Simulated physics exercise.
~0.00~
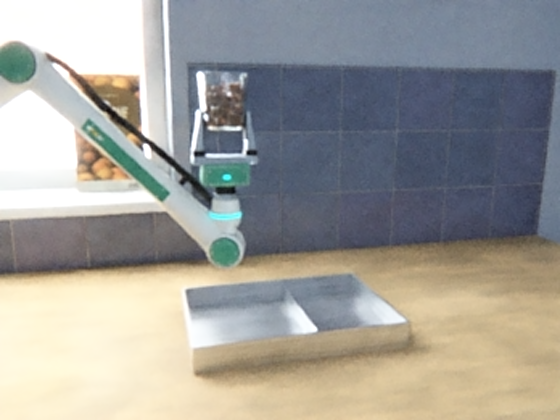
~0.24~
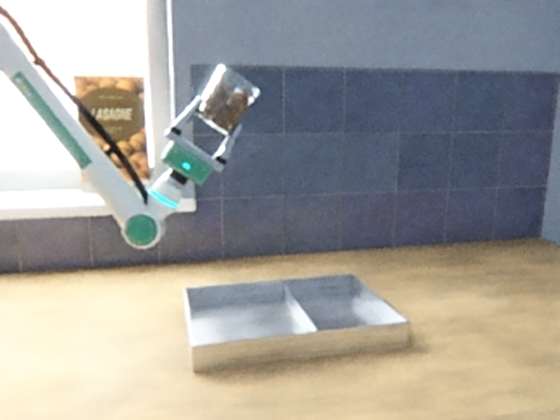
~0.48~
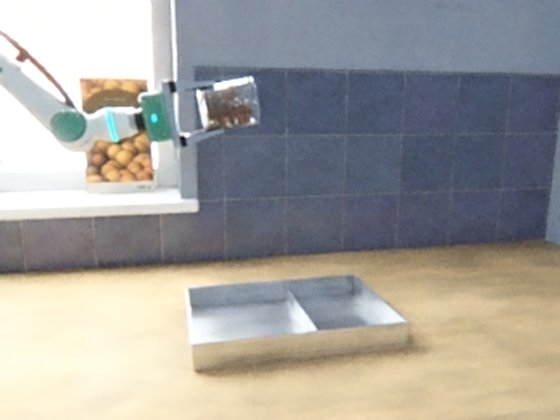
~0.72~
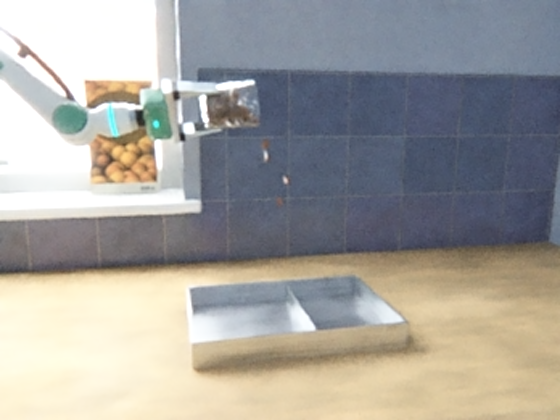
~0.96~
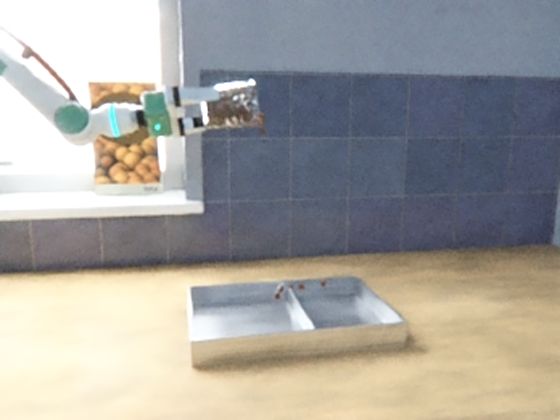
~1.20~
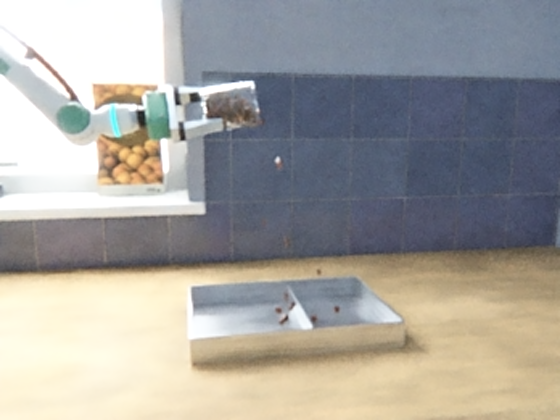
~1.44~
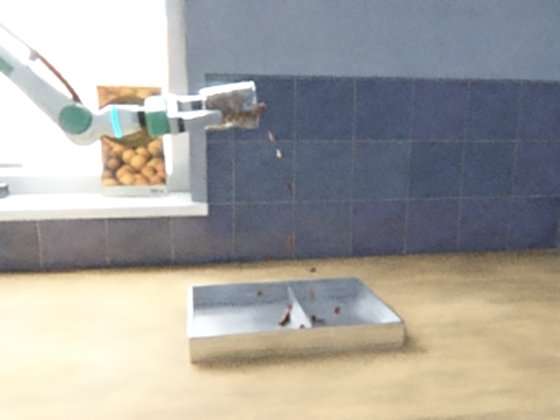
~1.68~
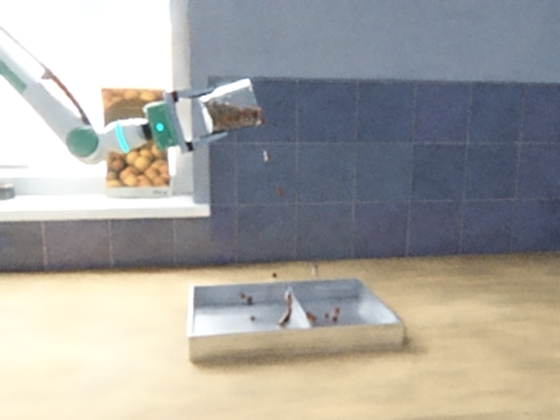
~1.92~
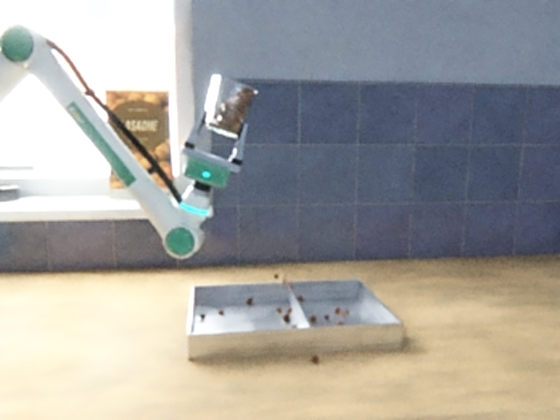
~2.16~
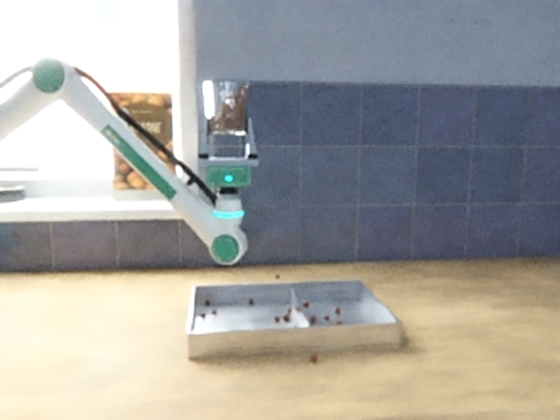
A robot arm tips a clear tumbler, scatters some pellets into a divided tray, then rights it.
